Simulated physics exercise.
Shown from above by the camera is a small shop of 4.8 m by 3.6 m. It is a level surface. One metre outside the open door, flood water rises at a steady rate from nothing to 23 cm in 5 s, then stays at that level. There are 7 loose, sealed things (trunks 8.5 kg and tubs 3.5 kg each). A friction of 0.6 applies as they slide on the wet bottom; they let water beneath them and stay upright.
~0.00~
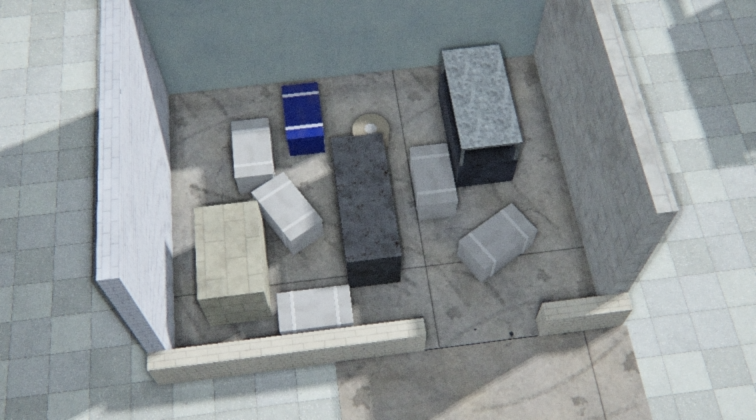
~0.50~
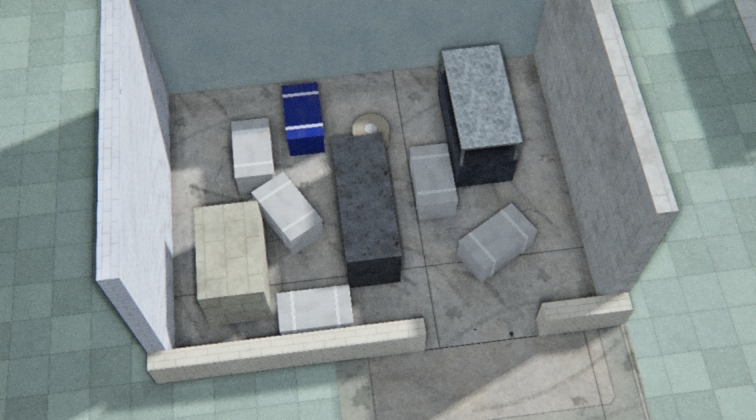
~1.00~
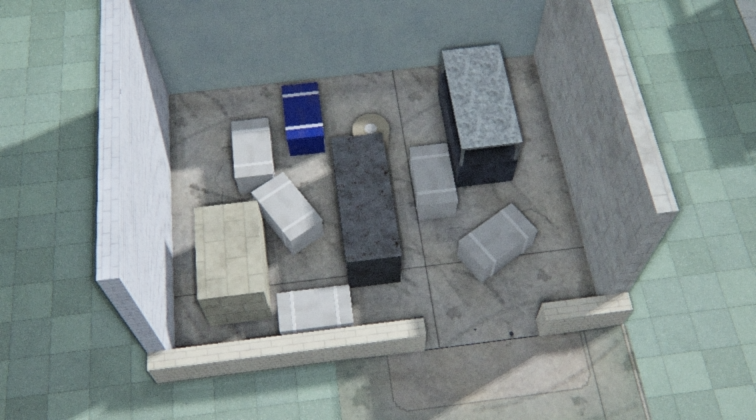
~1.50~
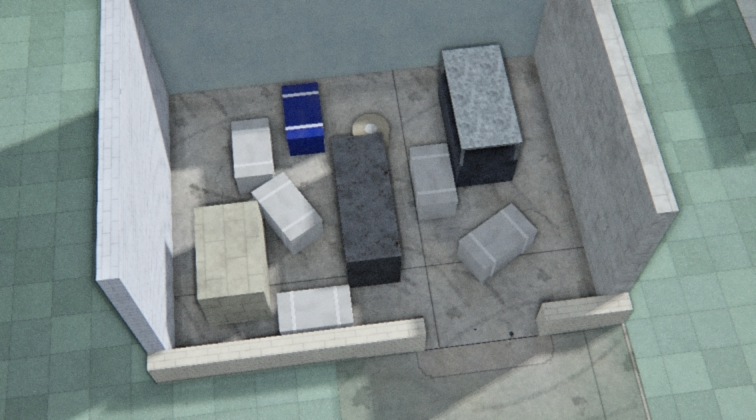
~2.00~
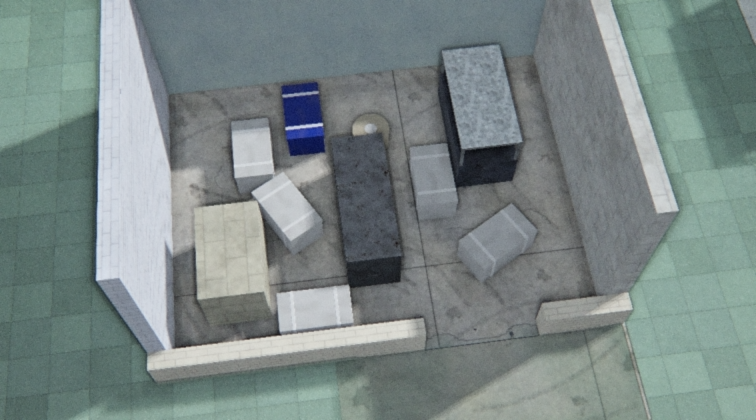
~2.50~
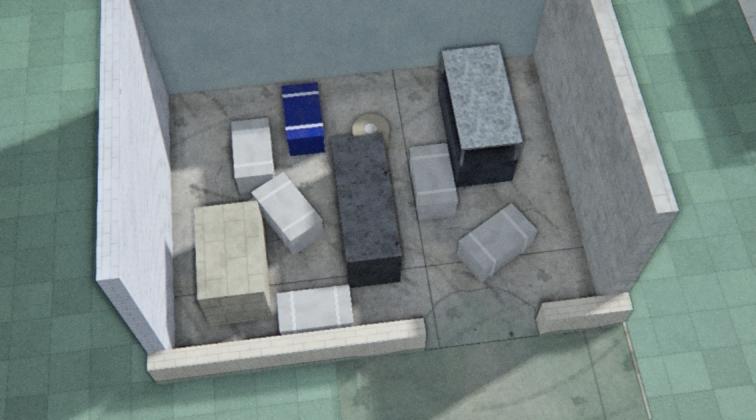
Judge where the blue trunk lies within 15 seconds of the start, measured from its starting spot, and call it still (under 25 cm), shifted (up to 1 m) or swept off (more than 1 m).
It is shifted.
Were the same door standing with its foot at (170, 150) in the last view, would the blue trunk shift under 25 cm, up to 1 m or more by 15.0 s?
By then the blue trunk has been carried a long way.
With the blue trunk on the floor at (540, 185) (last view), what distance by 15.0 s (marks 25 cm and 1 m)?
So it journeys a long way.
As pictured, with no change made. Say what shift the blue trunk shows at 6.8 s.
Displacement by then near 0 cm.
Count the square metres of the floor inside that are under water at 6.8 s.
Somewhere about 9.5 m2, give or take.
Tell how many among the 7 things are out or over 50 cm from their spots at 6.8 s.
I make it 2.
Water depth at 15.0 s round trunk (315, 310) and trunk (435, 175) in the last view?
First about 13 cm, second about 10 cm.
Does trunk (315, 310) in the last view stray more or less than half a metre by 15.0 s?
The shift stays smaller.
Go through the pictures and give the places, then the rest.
The first picture shows the blue trunk at (302, 110), on the bottom; 0.0 m2 under water; 0 of 7 have shifted.
The second picture shows the blue trunk at (302, 110) rests on the ground; water covers 0.0 m2; 0 of 7 have shifted.
The third picture shows the blue trunk at (302, 110) rests on the ground; 0.0 m2 under water; 0 of 7 have shifted.
The fourth picture shows the blue trunk at (302, 110), on the bottom; 0.0 m2 under water; 0 of 7 have shifted.
The fifth picture shows the blue trunk at (302, 110), on the bottom; water covers 0.0 m2; 0 of 7 have shifted.
The sixth picture shows the blue trunk at (302, 110) rests on the ground; water covers 0.4 m2; 0 of 7 have shifted.
After 3.5 s the blue trunk is near (302, 110), 0.0 m from its start, aground; 0 afloat.
After 6.8 s the blue trunk is near (302, 110), 0.0 m from its start, aground; 2 afloat.
After 11.0 s the blue trunk is near (251, 166), 1.0 m from its start, afloat; 7 afloat.
After 15.0 s the blue trunk is near (258, 147), 0.8 m from its start, afloat; 7 afloat.
